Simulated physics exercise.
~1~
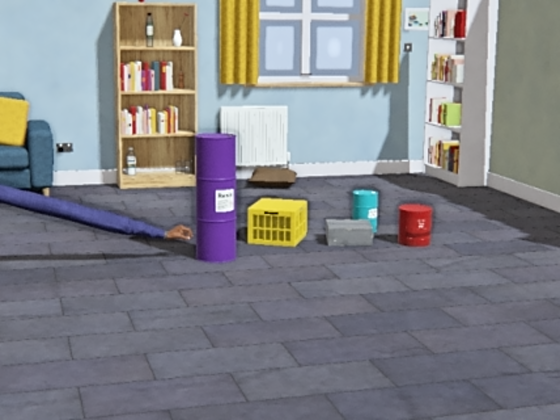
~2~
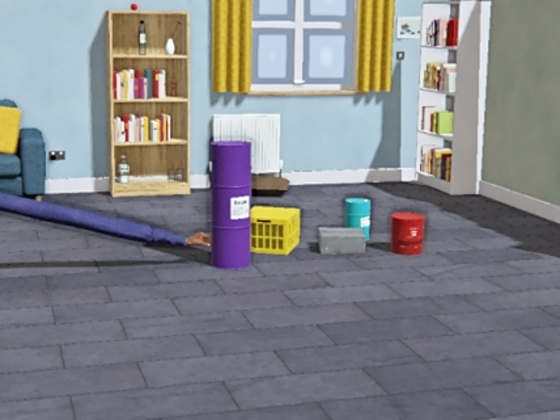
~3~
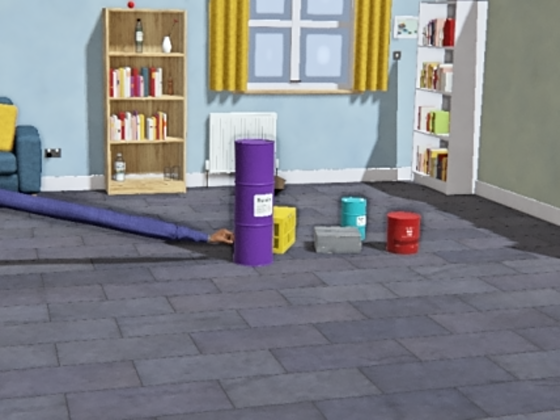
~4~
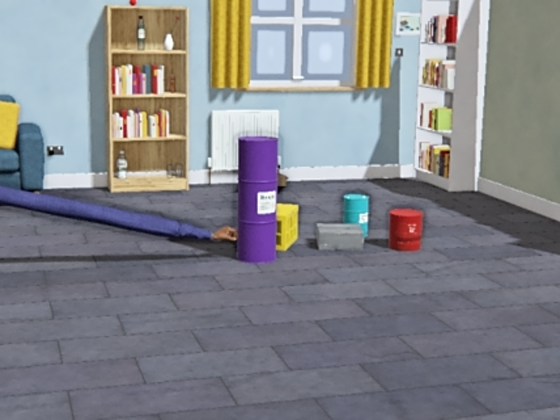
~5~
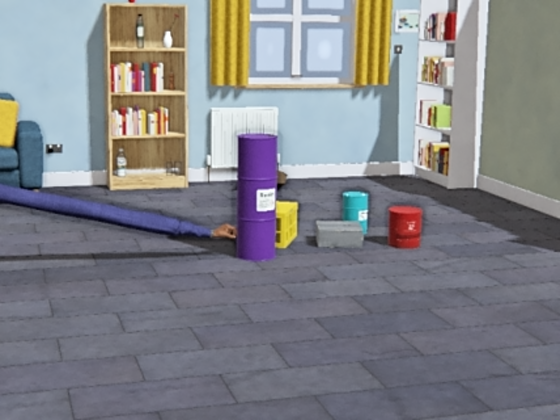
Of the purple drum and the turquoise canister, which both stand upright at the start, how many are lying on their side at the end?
None of them are. The purple drum is pushed to the right but stays upright, and the turquoise canister stays standing in its place.
